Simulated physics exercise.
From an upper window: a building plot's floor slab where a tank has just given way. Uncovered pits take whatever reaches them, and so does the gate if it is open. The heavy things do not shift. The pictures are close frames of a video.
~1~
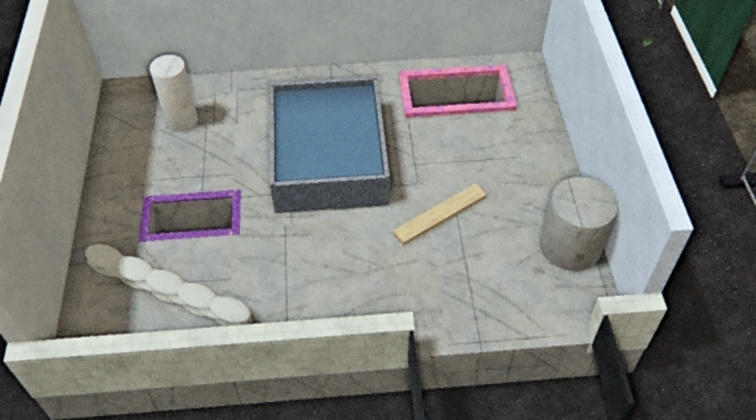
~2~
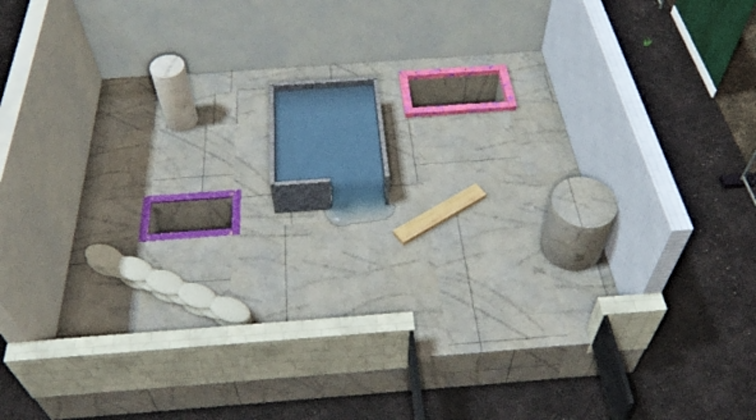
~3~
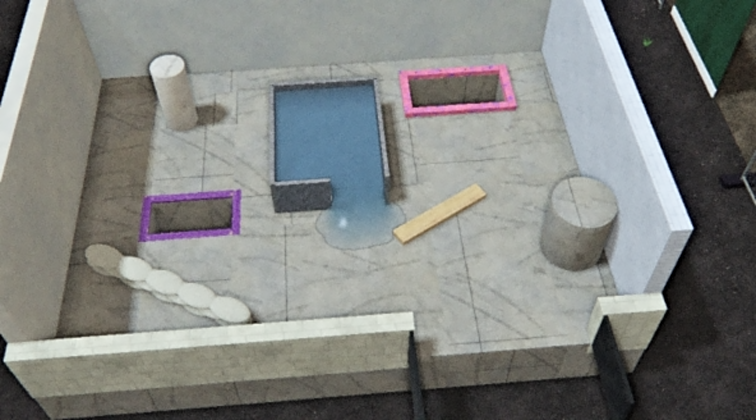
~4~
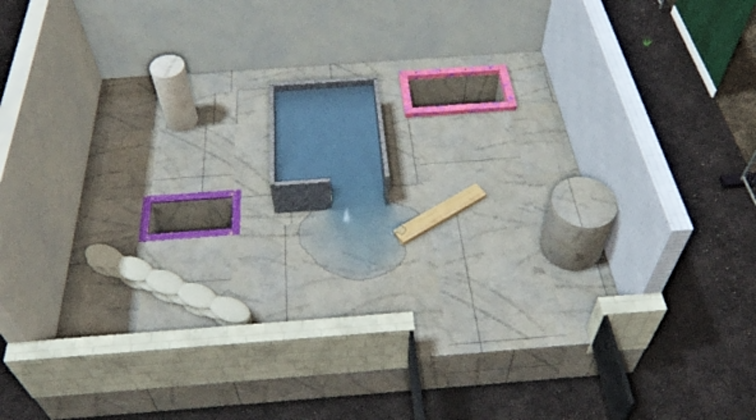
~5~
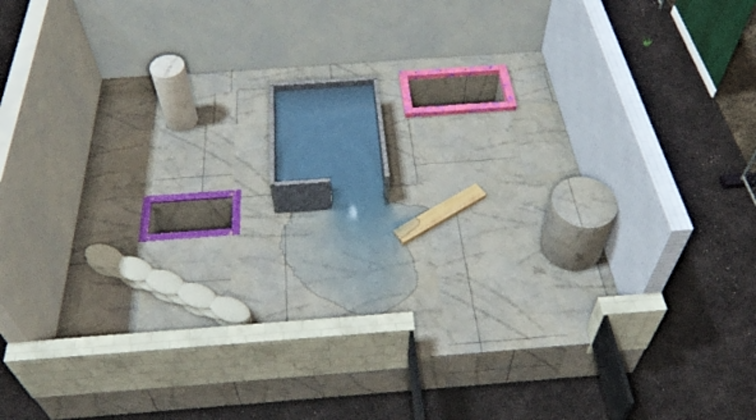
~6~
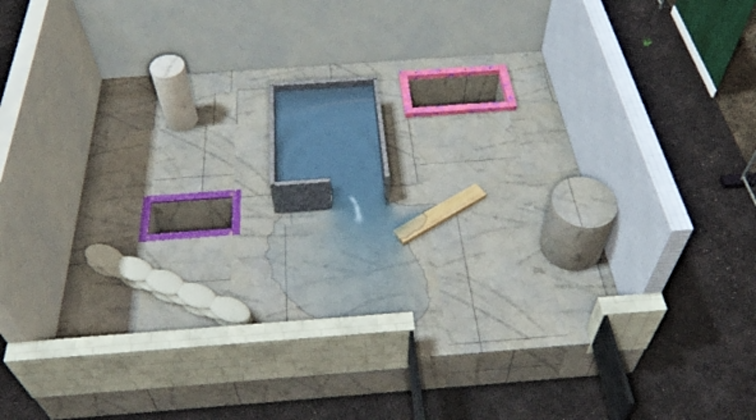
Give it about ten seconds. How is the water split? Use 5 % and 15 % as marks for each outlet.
In the end: The gate takes above 15 %; the pink pit takes not even 5 %; the purple pit takes between 5 and 15 %.
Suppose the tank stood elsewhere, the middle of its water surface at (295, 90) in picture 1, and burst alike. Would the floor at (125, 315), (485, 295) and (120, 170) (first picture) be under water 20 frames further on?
In turn: Flooded, flooded, clear.
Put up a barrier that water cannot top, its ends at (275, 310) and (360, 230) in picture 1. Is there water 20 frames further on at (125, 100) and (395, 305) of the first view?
One after the other: Clear, wet.
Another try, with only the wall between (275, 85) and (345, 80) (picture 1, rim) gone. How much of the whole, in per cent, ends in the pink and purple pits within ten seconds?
Parts in a hundred: Pink 4, purple 15.
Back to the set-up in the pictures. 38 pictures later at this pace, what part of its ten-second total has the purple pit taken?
Near 45 in a hundred.
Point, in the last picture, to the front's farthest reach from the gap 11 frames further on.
Roughly at (123, 364).
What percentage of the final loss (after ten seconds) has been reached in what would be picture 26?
Close to 40 %.
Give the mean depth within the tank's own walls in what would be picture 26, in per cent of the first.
Close to 44 %.
A moment on, water covers 20 % of the floor; the gate 1 %, the pink pit 0 %, the purple pit 0 %.
Next, water covers 25 % of the floor; the gate 6 %, the pink pit 0 %, the purple pit 0 %.
Then, water covers 35 % of the floor; the gate 15 %, the pink pit 0 %, the purple pit 0 %.
Later, water covers 50 % of the floor; the gate 23 %, the pink pit 0 %, the purple pit 4 %.
In the end, water covers 70 % of the floor; the gate 30 %, the pink pit 0 %, the purple pit 8 %.
